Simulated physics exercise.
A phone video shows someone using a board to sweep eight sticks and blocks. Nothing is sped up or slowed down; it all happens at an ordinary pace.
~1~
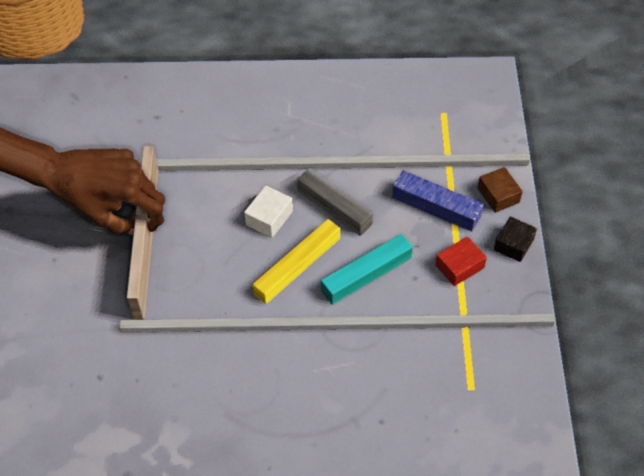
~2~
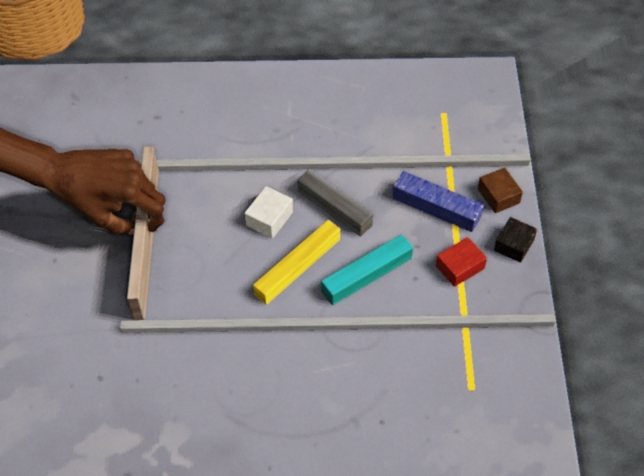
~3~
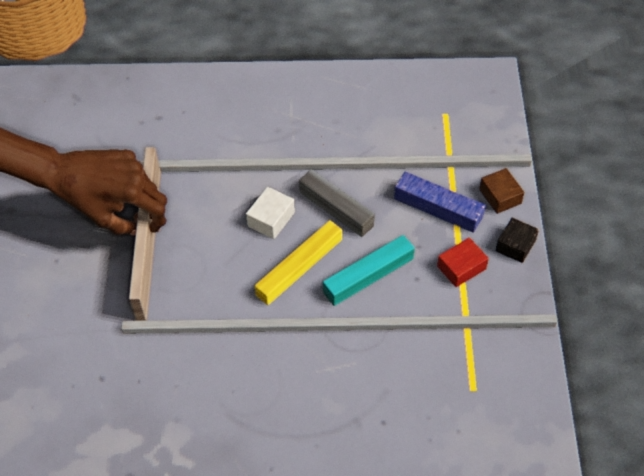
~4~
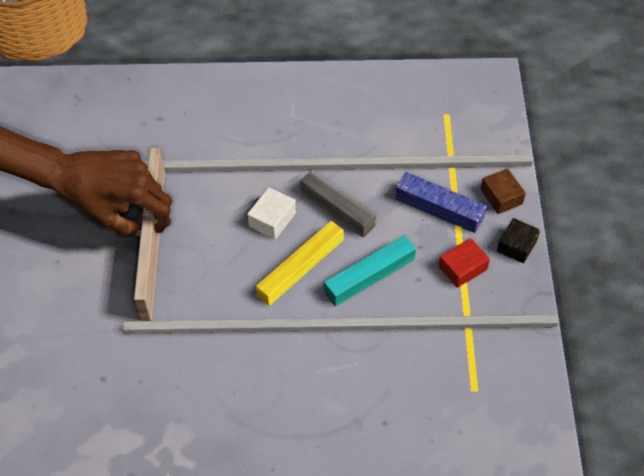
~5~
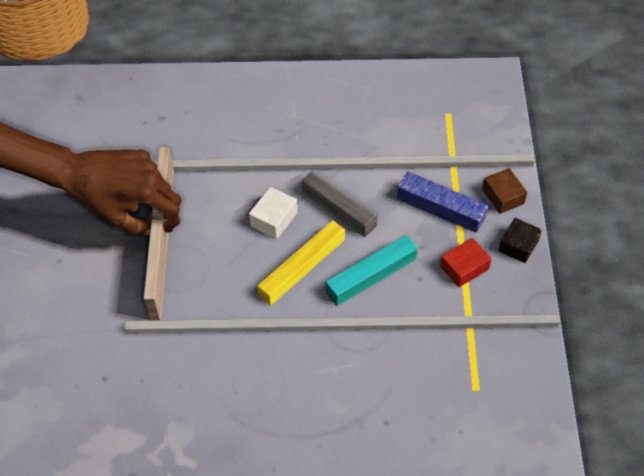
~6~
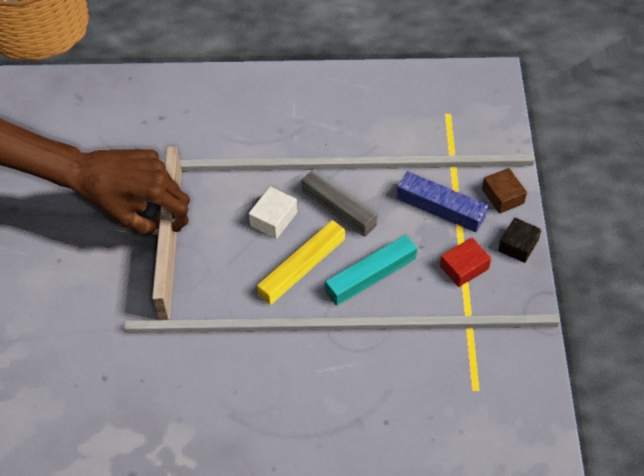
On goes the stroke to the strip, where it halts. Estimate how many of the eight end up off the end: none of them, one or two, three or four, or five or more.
Just one or two.
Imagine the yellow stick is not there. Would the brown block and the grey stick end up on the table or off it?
Final state: Brown block off, grey stick in place.
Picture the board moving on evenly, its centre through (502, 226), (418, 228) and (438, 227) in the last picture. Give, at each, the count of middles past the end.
First 4, then 0, finally 0.
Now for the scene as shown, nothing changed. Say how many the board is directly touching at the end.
I count 3 of them.
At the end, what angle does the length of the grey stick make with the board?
Roughly 45°.
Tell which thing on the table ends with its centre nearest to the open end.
That would be the black block.
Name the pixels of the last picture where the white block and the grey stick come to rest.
Positions - first (475, 211), then (494, 189).
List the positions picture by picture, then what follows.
Black block (515, 239); brown block (500, 190); red block (461, 261); board (144, 231); tape (456, 239), in the first picture.
Brown block (500, 190); board (144, 232), in the second picture.
Red block (463, 262); turquoise stick (369, 270), in the third picture.
Black block (519, 240); yellow stick (301, 263), in the fourth picture.
Brown block (505, 191); blue bar (442, 202), in the fifth picture.
Black block (520, 240); brown block (504, 190); red block (465, 262); board (168, 232); tape (461, 240), in the sixth picture.
Soon after, none off yet; black block at rest near (520, 240); brown block at rest near (504, 190); red block at rest near (465, 262).
After that, none off yet; black block at rest near (520, 240); brown block displaced a little near (516, 184); red block displaced about its own width near (494, 267).
In the end, the number that fall off is one or two; gone, brown block.
